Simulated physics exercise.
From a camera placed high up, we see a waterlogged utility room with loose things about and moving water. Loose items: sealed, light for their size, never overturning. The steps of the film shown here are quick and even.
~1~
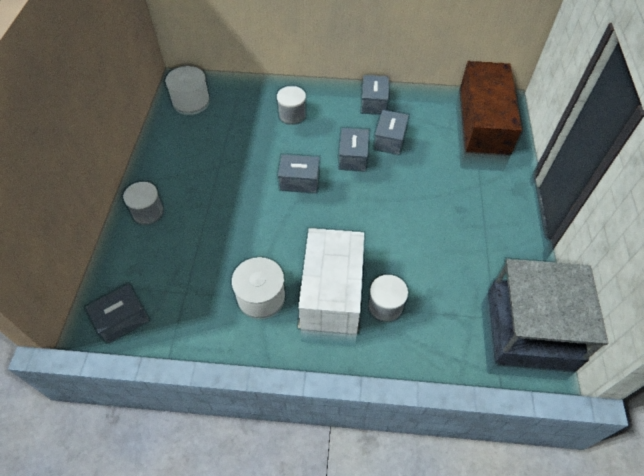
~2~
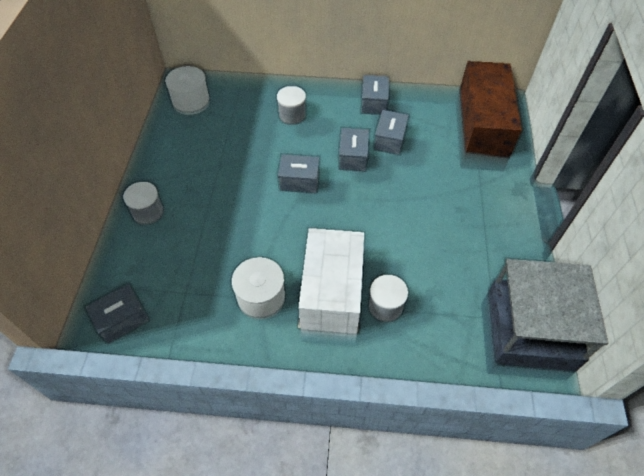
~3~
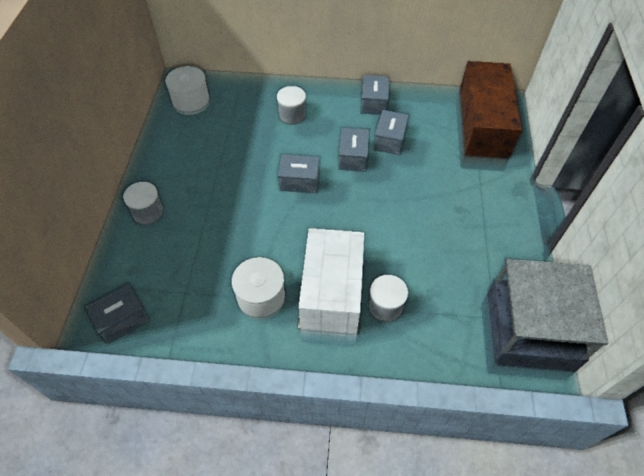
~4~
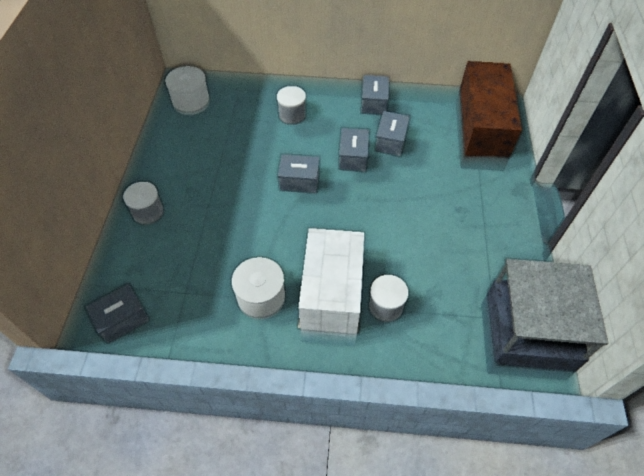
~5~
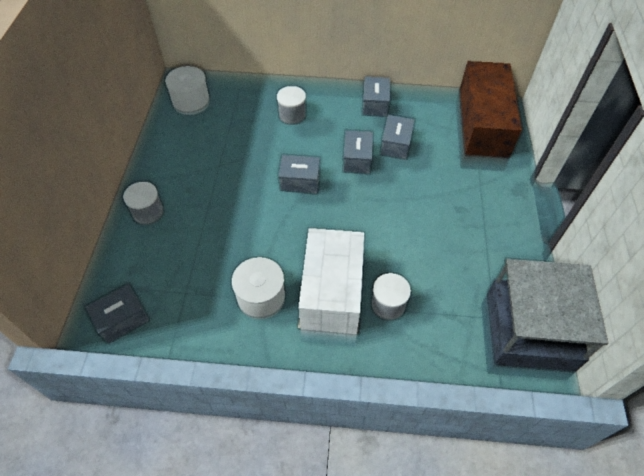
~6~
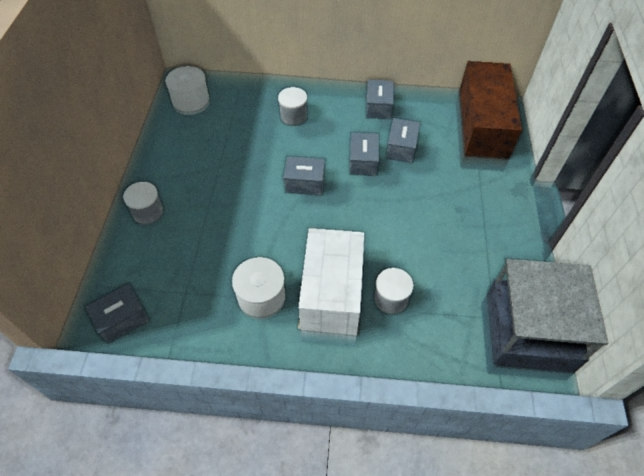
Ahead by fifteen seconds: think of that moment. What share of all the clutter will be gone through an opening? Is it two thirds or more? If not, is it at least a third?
No, but at least a third.
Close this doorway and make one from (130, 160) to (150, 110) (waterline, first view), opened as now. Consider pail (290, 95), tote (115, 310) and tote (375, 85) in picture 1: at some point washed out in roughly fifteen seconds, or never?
For the three items in order: Escaped, contained, contained.
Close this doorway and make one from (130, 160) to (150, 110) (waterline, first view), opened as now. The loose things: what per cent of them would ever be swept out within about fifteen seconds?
Result: 40 per cent.
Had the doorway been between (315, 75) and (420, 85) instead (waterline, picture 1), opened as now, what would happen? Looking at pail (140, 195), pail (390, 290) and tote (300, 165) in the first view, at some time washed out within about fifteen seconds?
Sequentially, I'd put it as not lost, not lost, swept away.
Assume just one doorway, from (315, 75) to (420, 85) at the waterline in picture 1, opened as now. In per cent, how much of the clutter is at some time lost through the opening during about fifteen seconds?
Roughly 60 in a hundred.
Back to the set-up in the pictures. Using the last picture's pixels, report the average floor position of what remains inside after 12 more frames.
Somewhere near (319, 211) in the last view.
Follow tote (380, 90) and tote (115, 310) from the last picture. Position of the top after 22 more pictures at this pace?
The first should be around (526, 171) and the second around (148, 312).
A moment on, 0 of 10 are out; 10 afloat.
Next, 1 of 10 are out; 9 afloat.
Later, 2 of 10 are out; 8 afloat.
In the end, 4 of 10 are out; 6 afloat.
